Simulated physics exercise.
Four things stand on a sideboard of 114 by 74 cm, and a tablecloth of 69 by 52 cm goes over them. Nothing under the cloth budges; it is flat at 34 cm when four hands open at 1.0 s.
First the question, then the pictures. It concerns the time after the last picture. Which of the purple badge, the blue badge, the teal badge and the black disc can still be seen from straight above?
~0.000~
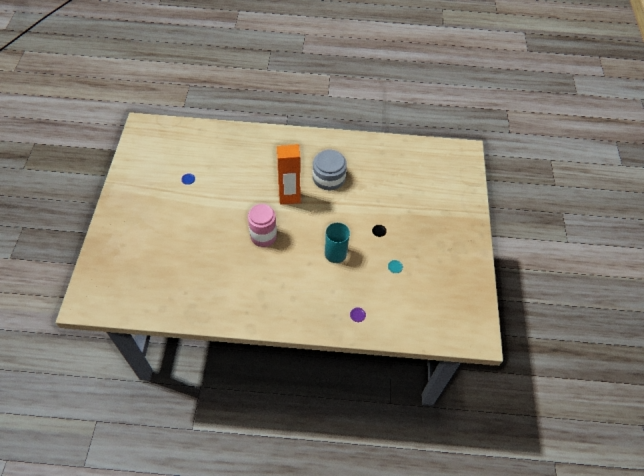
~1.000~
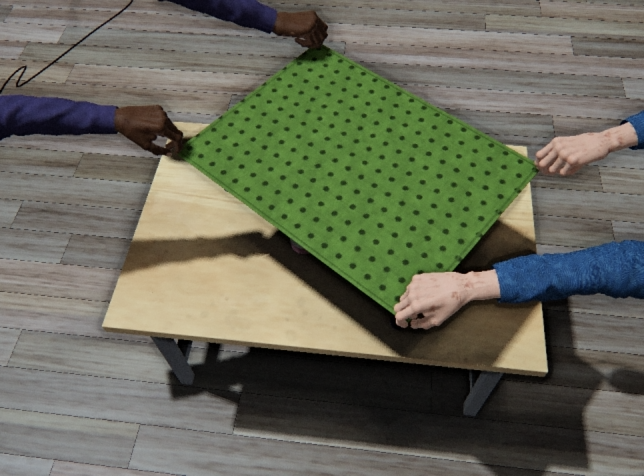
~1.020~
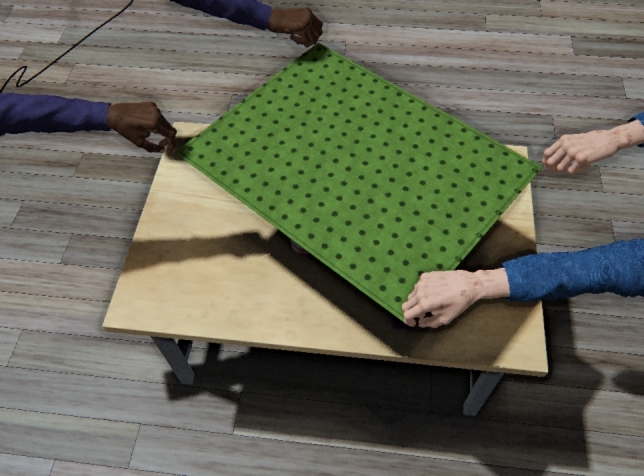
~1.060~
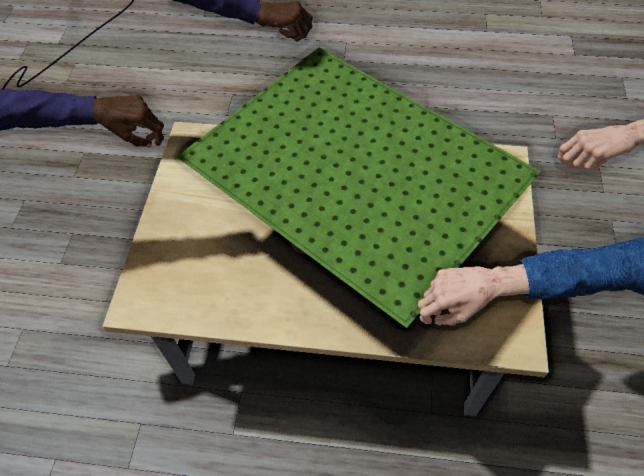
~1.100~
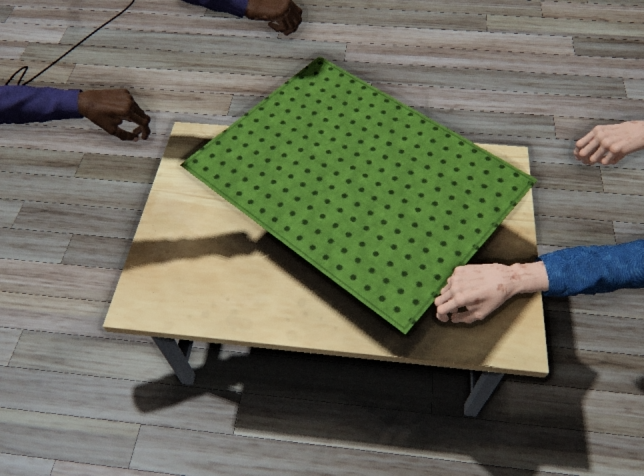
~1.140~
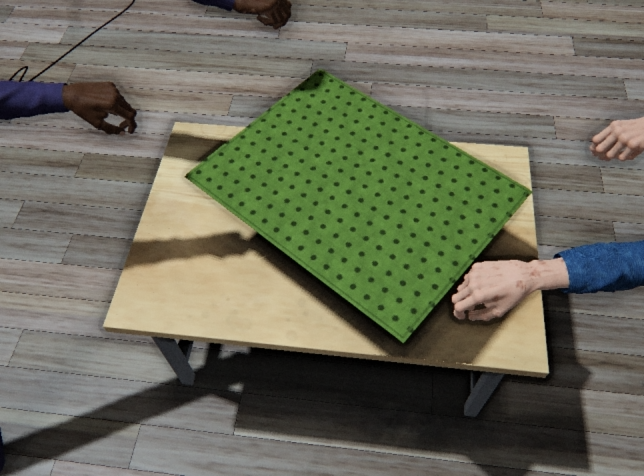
In order: The purple badge gets covered; the blue badge still shows; the teal badge gets covered; the black disc vanishes under it.
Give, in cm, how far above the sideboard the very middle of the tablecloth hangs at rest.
Roughly 17 cm high.
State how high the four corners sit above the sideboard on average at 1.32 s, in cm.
Some 1 cm up.
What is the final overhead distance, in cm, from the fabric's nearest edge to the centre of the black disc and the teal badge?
11 cm and 3 cm.
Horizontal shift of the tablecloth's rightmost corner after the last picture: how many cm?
12 cm.
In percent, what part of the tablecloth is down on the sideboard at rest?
About 30 %.
By 1.3 s, 20 % of it is down, spanning 68 by 62 cm, above purple badge, black disc, teal badge.
By 1.5 s, 30 % of it is down, spanning 61 by 61 cm, above purple badge, black disc, teal badge.
By 1.7 s, 30 % of it is down, spanning 61 by 62 cm, above purple badge, black disc, teal badge.
By 1.9 s, 30 % of it is down, spanning 62 by 61 cm, above purple badge, black disc, teal badge.
By 2.7 s, 30 % of it is down, spanning 62 by 62 cm, above purple badge, black disc, teal badge.
